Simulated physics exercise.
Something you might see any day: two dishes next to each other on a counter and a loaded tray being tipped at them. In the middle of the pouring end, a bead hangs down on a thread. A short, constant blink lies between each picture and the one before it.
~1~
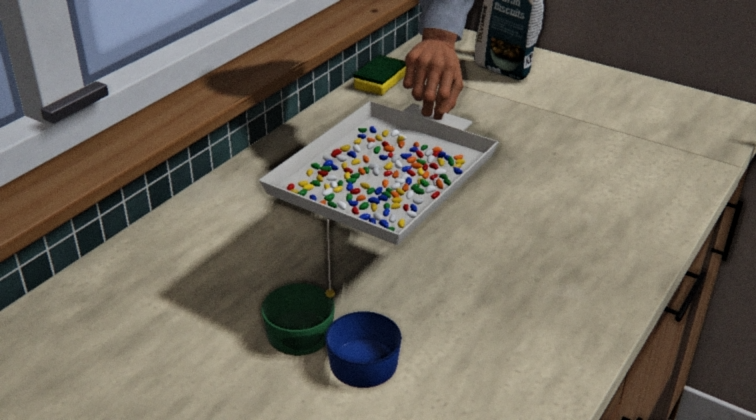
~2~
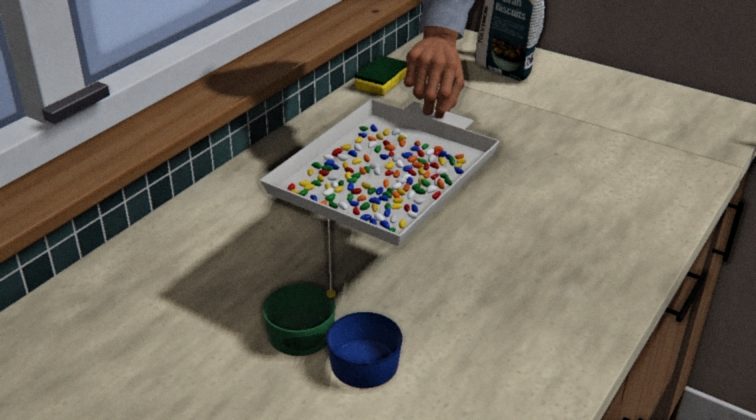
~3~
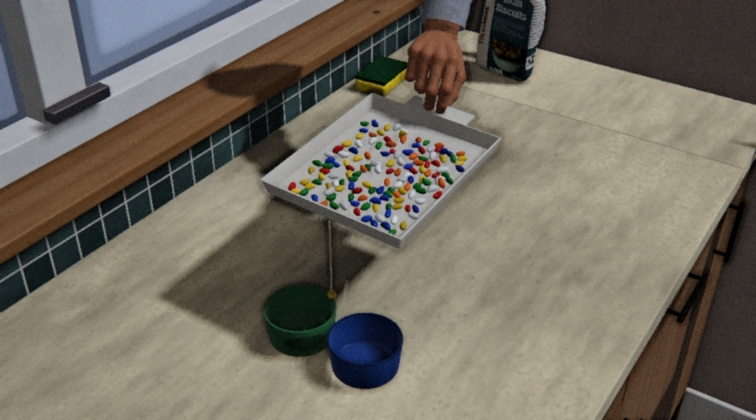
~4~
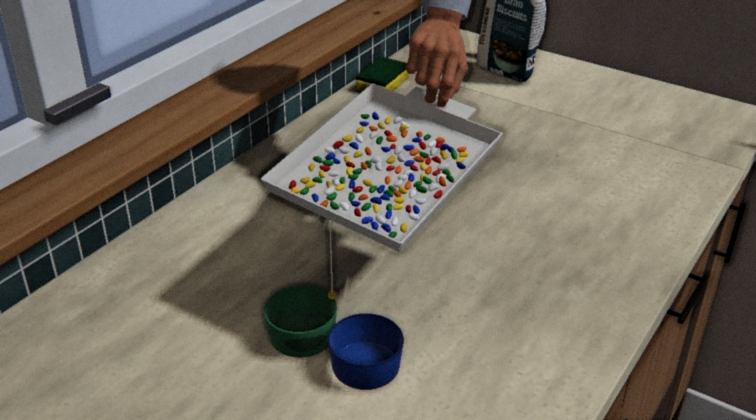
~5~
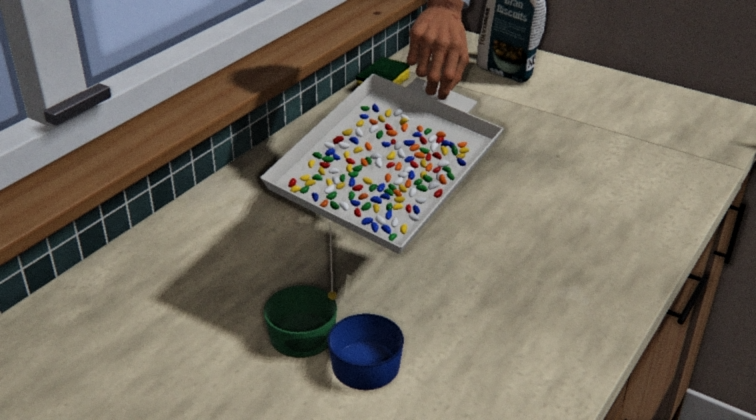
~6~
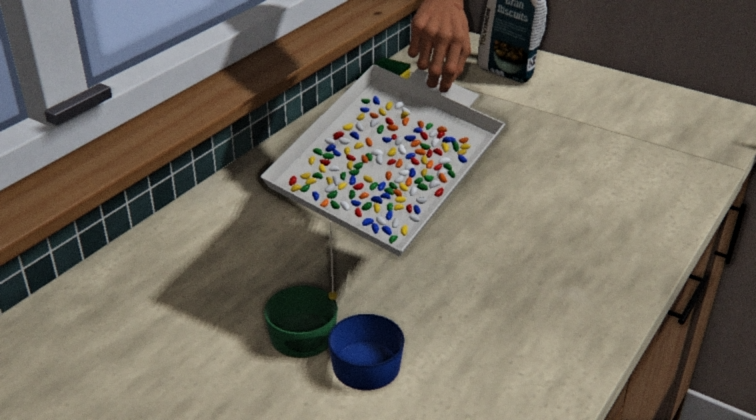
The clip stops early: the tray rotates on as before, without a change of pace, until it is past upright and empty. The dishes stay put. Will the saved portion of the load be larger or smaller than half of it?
Mostly kept.
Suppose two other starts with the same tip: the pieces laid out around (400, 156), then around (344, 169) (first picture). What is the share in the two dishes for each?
Roughly 70 per cent, then roughly 70 per cent.
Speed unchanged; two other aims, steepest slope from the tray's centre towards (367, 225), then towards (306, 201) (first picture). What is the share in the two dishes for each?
Lab note: Case 1 near 70 %, case 2 near 40 %.
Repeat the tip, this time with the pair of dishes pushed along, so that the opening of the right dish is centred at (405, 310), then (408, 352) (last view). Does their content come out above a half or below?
One: Under half. Two: The larger part.
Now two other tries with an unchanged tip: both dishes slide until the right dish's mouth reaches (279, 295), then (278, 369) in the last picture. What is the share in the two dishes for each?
The first try yields 0% and the second yields 0%.
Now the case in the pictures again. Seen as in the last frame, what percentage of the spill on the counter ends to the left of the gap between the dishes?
10 per cent, roughly.
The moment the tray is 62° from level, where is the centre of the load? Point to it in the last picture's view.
The centre of the load shows up near (386, 195) in the last view.
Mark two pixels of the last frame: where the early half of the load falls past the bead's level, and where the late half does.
I'd say close to (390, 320) at first and close to (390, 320) later on.
Shortly afterwards, tray tipped steeply; the whole lot on the tray.
Next, tray tipped past a quarter turn; near a third on the tray; near a quarter in the right dish; only a few outside both; near half in the air.
Some moments later, tray tipped past a quarter turn; near two thirds in the right dish; near a third outside both.
In the end, tray tipped past a quarter turn; near two thirds in the right dish; none at all in the left dish; near a third outside both.
